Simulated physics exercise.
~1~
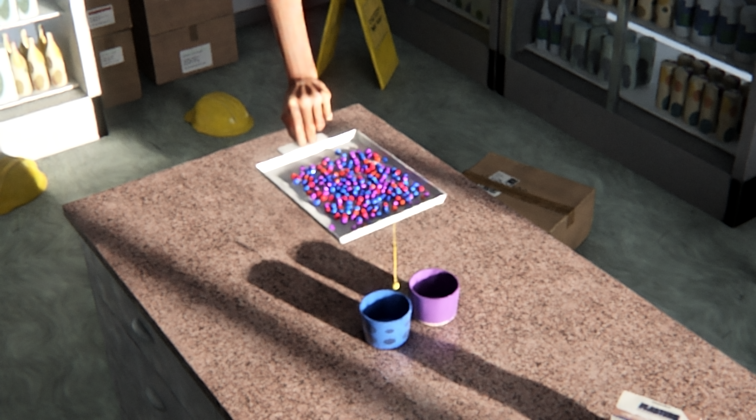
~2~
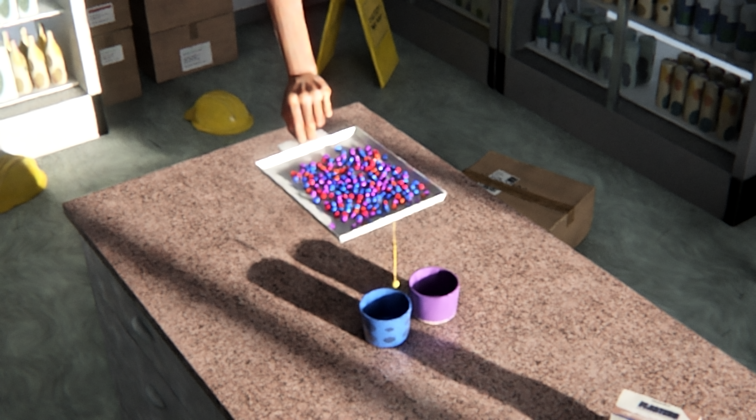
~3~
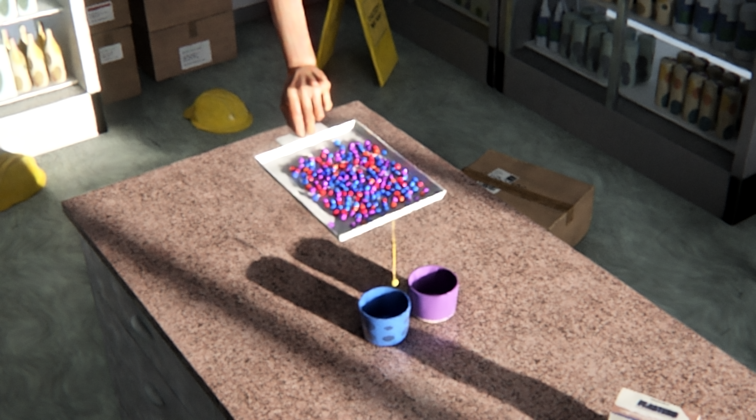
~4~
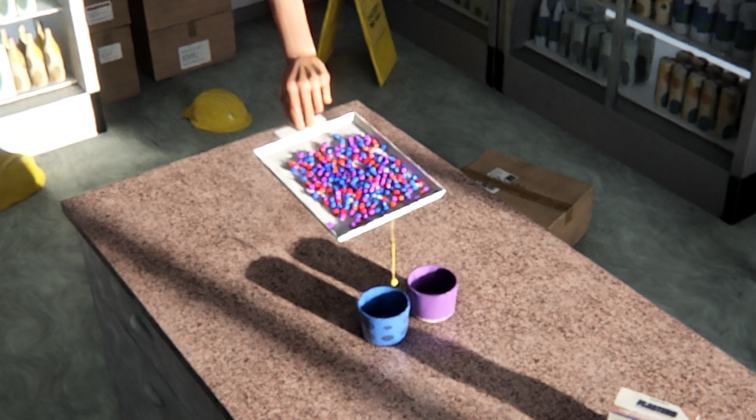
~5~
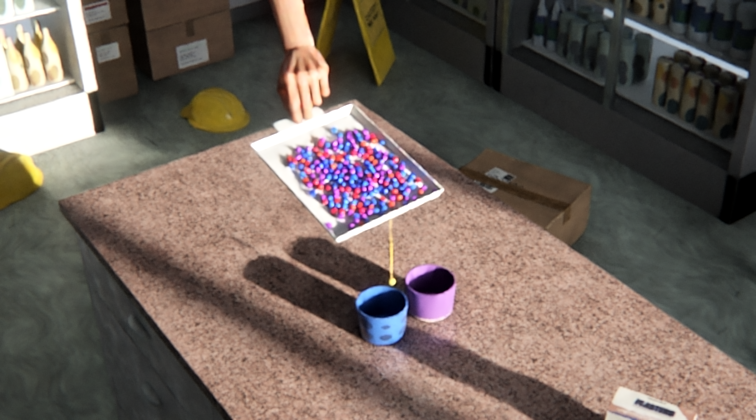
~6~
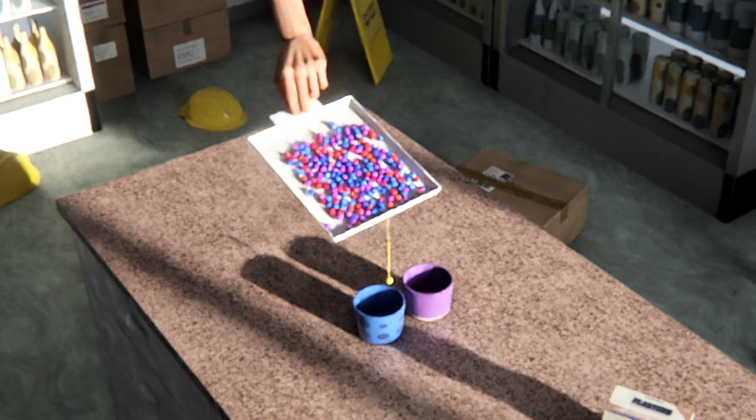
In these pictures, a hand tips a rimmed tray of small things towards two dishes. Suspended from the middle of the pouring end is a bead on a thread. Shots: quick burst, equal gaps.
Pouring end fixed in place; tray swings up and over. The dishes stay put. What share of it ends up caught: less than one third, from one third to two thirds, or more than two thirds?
Never reaches a third.
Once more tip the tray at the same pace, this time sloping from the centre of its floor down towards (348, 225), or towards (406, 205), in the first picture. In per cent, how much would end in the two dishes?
Around 10 percent for the first aim and around 50 percent for the second.
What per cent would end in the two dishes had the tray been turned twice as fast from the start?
Roughly 20 %.
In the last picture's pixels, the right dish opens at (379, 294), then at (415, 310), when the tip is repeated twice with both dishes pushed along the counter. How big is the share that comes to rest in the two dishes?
Respectively 30 percent and 40 percent.
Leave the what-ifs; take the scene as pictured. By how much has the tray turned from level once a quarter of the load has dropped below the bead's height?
Reading: Some 65°.
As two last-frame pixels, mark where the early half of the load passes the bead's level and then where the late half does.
For the early half I get (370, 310), and for the late half (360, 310).
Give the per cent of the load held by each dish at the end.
Left dish: 20; right dish: 0 percent.
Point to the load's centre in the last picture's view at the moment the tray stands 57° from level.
Mark it at roughly (367, 217) in the final frame.
Soon after the last picture, tray tipped steeply; most on the tray; a small part in the left dish; a stray few in the right dish; a small part outside both; a small part in the air.
A little later, tray tipped right over; about a quarter in the left dish; a stray few in the right dish; about two thirds outside both; a small part in the air.
Later still, tray tipped past a quarter turn; about a quarter in the left dish; a stray few in the right dish; most outside both.
By the end, tray tipped past a quarter turn; about a quarter in the left dish; a stray few in the right dish; most outside both.
